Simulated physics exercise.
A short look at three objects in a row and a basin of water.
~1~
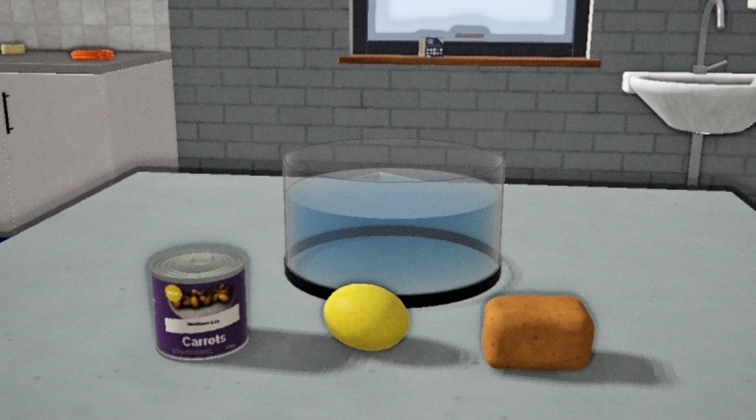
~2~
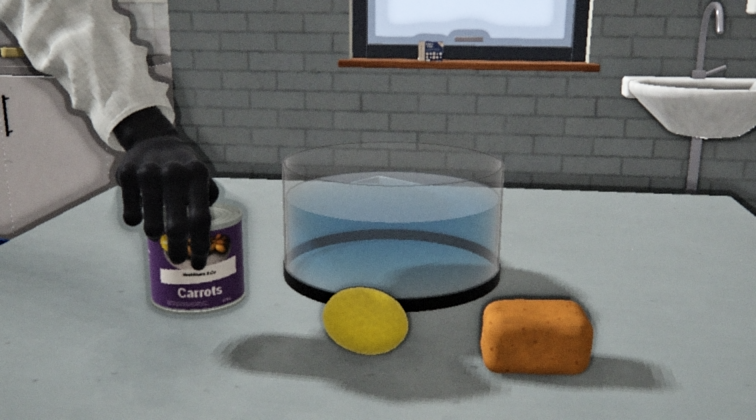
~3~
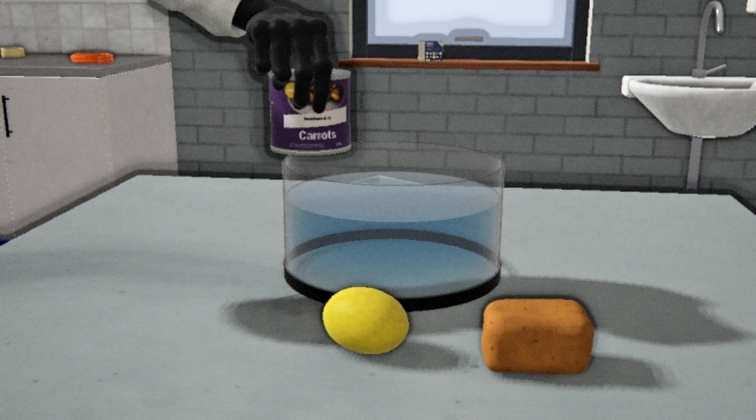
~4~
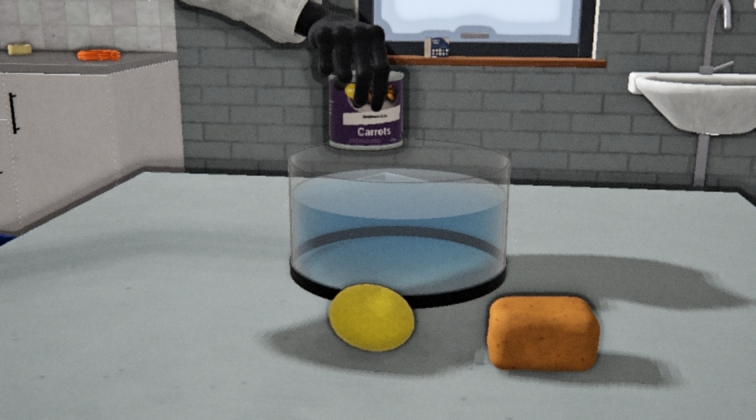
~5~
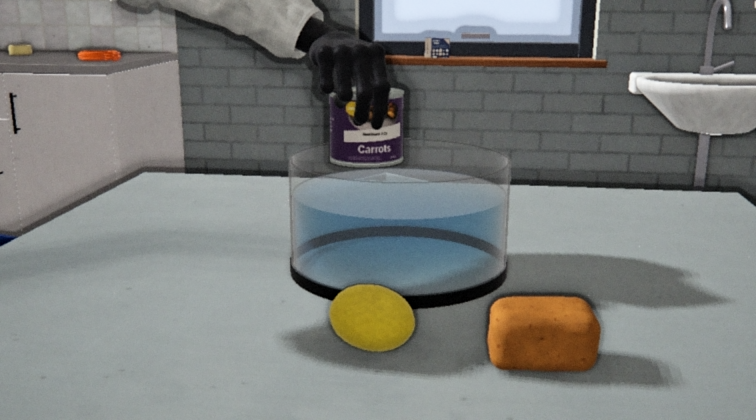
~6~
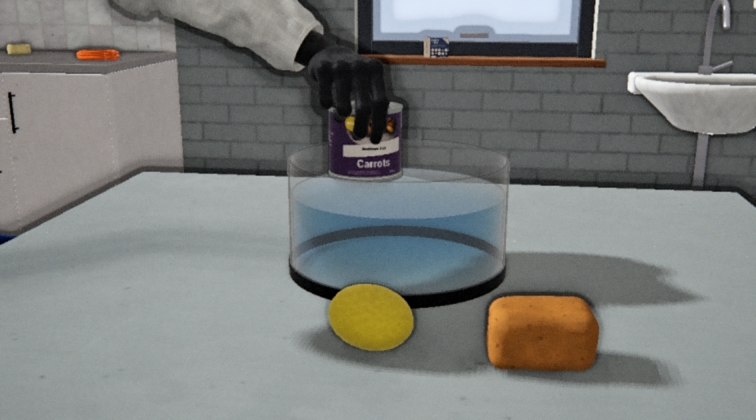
In a kitchen-like room with grey brick walls, a pale tabletop is seen from the front and slightly above. A purple tin labelled carrots, a yellow lemon and an orange-brown block-shaped item sit left to right before a clear basin of blue water. A black-gloved hand lifts the tin, carries it right above the basin and lowers it close to the water, while the view shifts very slightly.
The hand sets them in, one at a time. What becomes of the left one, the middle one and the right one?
Left goes to the bottom; middle stays at the surface; right stays at the surface.
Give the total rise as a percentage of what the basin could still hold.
Roughly 36 per cent.
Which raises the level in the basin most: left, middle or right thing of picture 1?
The left object.
Next, the tin of food sinks.
After that, the lemon rides on the surface.
Finally, the bread roll rides on the surface; afloat, lemon and bread roll.
